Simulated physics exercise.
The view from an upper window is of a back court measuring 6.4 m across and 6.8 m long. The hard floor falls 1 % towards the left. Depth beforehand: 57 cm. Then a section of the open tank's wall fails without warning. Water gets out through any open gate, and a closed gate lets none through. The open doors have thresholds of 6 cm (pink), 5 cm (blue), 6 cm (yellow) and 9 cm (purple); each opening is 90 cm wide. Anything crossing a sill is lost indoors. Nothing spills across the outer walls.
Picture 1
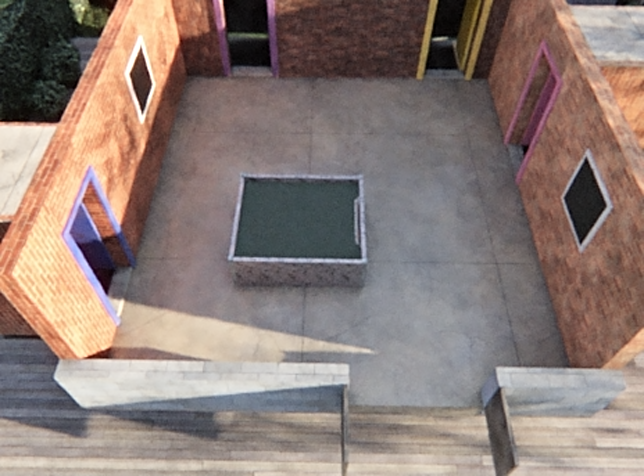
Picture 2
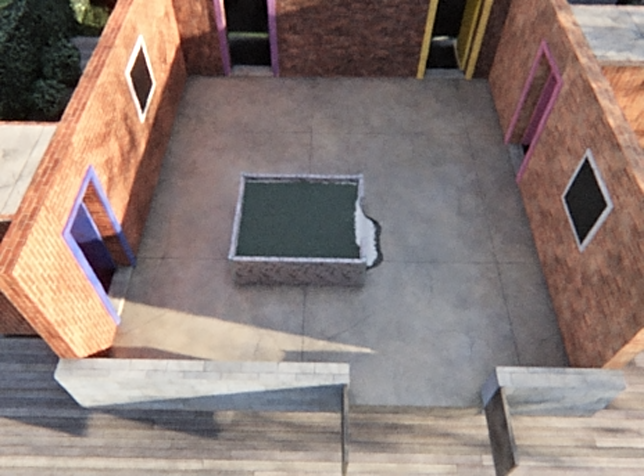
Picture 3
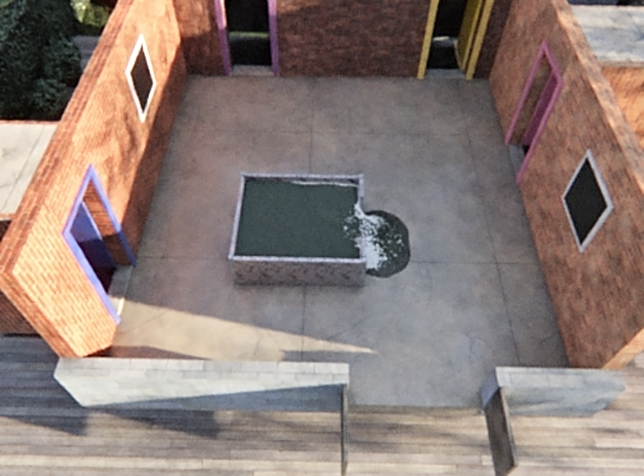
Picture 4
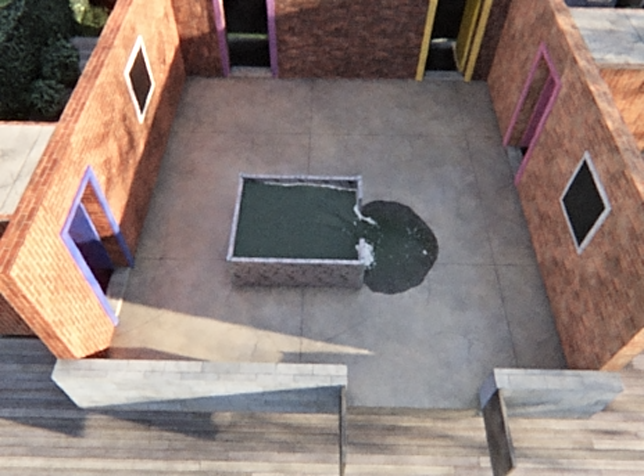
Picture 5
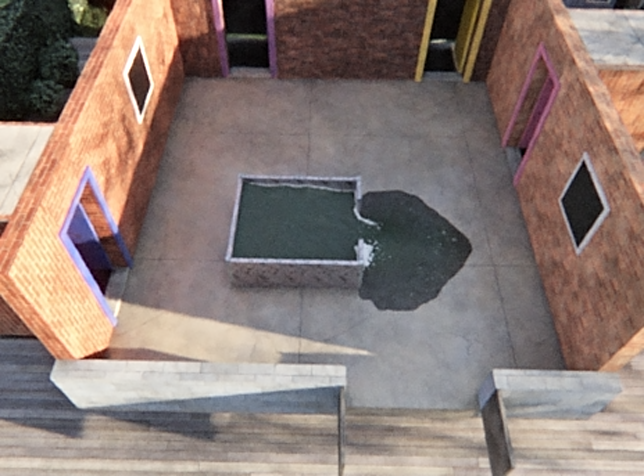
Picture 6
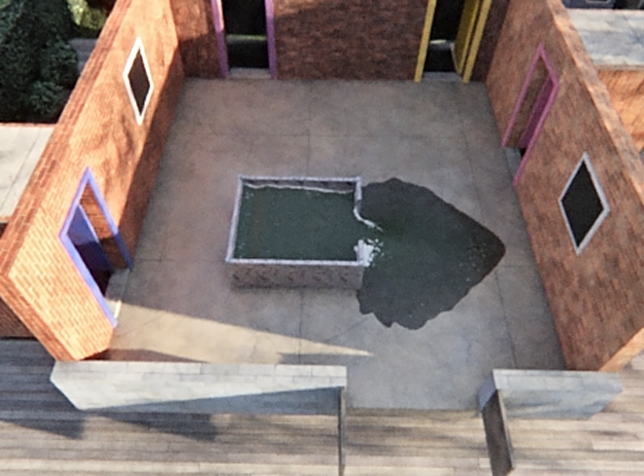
Dark water pouring from the right side of a raised rectangular tank and spreading rightward across a brick-walled courtyard's grey floor.
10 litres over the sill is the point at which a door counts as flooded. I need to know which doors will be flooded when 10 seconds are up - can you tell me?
As I see it, the pink door is going to top the limit; the blue door is going to fall short of the limit; the yellow door is going to top the limit; the purple door is going to fall short of the limit.
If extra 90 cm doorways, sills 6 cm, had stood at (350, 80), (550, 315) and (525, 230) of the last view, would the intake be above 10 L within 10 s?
In turn: Short of it, beyond it, beyond it.
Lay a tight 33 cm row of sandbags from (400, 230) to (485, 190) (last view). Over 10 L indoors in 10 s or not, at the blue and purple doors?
Blue within the limit, purple within the limit.
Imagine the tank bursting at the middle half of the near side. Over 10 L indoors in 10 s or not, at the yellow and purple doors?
Yellow: Within limit; purple: Within limit.
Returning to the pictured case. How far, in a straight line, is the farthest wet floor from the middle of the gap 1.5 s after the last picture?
It's close to 4.2 metres.
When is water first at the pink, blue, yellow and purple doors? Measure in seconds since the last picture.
Arrival times: Pink 0.9 seconds, blue 6.0 seconds, yellow 2.6 seconds, purple 5.5 seconds.
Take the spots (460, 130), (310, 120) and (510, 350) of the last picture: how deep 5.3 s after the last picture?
Spot one 4 cm, spot two 0 cm, spot three 10 cm.
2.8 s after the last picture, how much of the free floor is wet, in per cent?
Wet share: Near 30 percent.
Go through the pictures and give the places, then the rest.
Still water, 57 cm deep, in the open tank at (300, 219), in the first picture.
The front is at (368, 265), 0.5 m from the gap at (359, 234); 0.2 m2 of floor is under water; 57 cm left at the back of the open tank, in the second picture.
Water pours out at (359, 235) and has run 0.8 m, to (405, 253); typically 9 cm deep outside, 57 cm at the open tank's back, in the third picture.
The front is at (434, 252), 1.2 m from the gap at (357, 237); 1.5 m2 of floor is under water; 57 cm left at the back of the open tank, in the fourth picture.
Water pours out at (356, 237) and has run 1.8 m, to (466, 251); typically 5 cm deep outside, 57 cm at the open tank's back, in the fifth picture.
The front is at (498, 248), 2.3 m from the gap at (356, 238); 3.7 m2 of floor is under water; 51 cm left at the back of the open tank, in the sixth picture.
Then, 0.7 s after the last picture water covers 20 % of the floor and is deepest (32 cm) near (361, 249); pink door not reached, blue door not reached, yellow door not reached, purple door not reached.
Then, 1.5 s after the last picture water covers 25 % of the floor and is deepest (29 cm) near (569, 393); pink door 12 cm at the sill, 5 L in, blue door not reached, yellow door not reached, purple door not reached.
Then, 2.8 s after the last picture water covers 30 % of the floor and is deepest (19 cm) near (361, 249); pink door 8 cm at the sill, 21 L in, blue door not reached, yellow door 9 cm at the sill, 0 L in, purple door not reached.
Then, 5.3 s after the last picture water covers 60 % of the floor and is deepest (12 cm) near (361, 249); pink door 6 cm at the sill, 24 L in, blue door not reached, yellow door 9 cm at the sill, 30 L in, purple door not reached.
Then, 9.3 s after the last picture water covers 85 % of the floor and is deepest (8 cm) near (183, 88); pink door 3 cm at the sill, 24 L in, blue door 6 cm at the sill, 3 L in, yellow door 5 cm at the sill, 41 L in, purple door 2 cm at the sill, 0 L in.
